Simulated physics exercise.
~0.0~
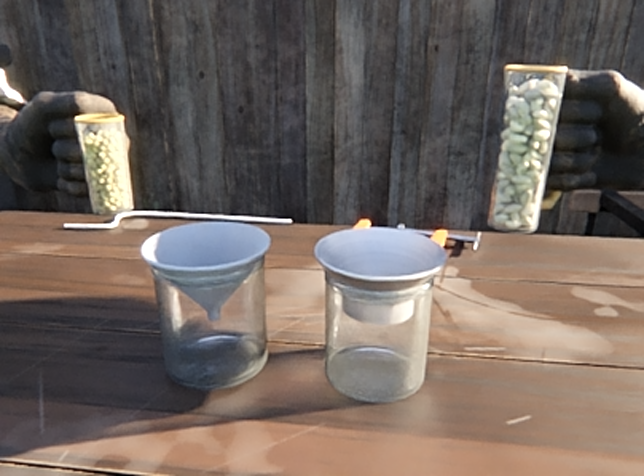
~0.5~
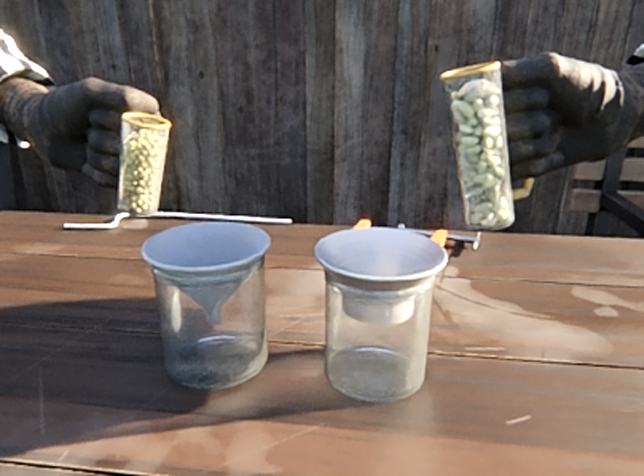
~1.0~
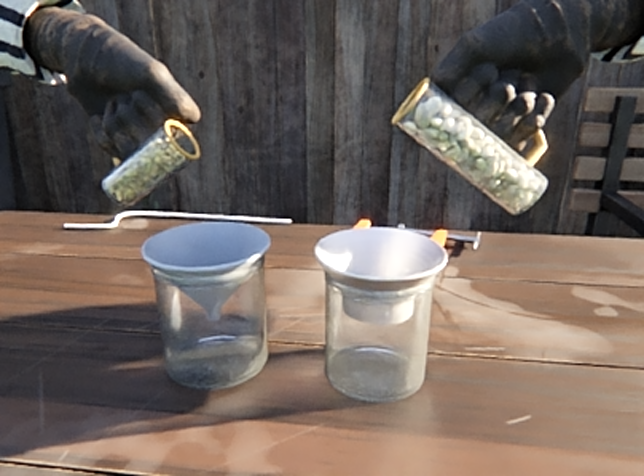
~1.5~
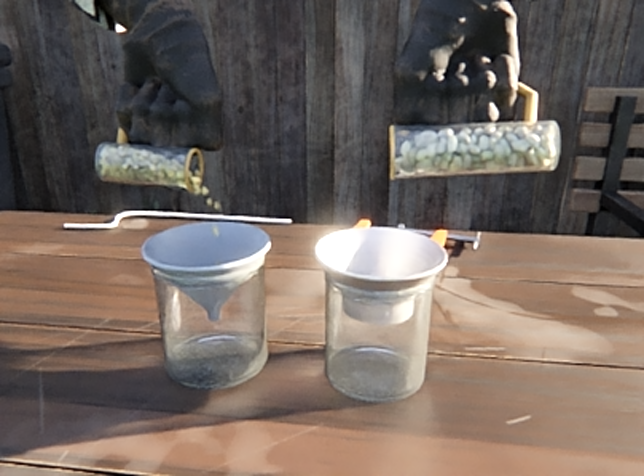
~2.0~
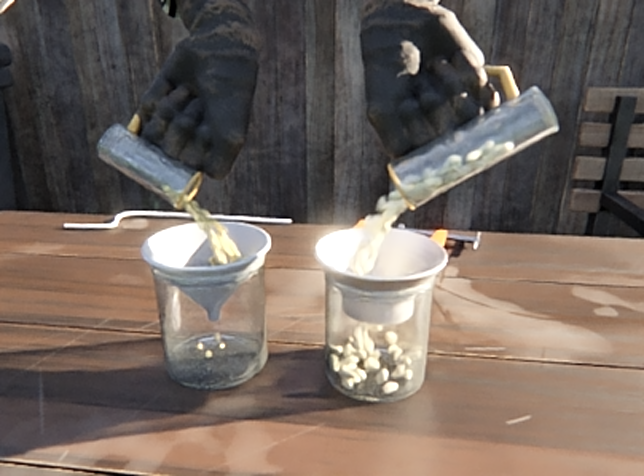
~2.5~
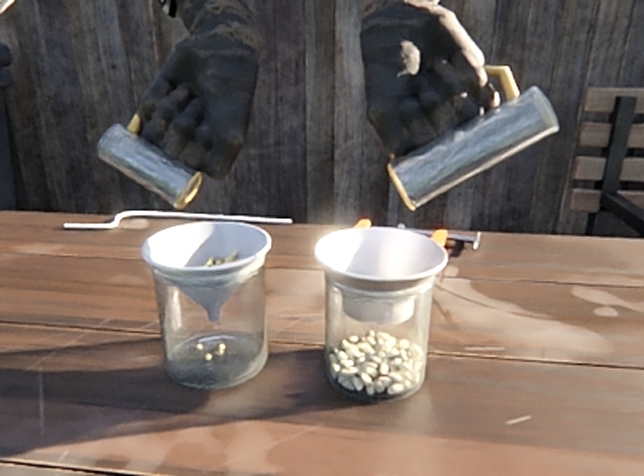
On an outdoor table, gloved hands tip beans into funnels; the left clogs, the right empties.
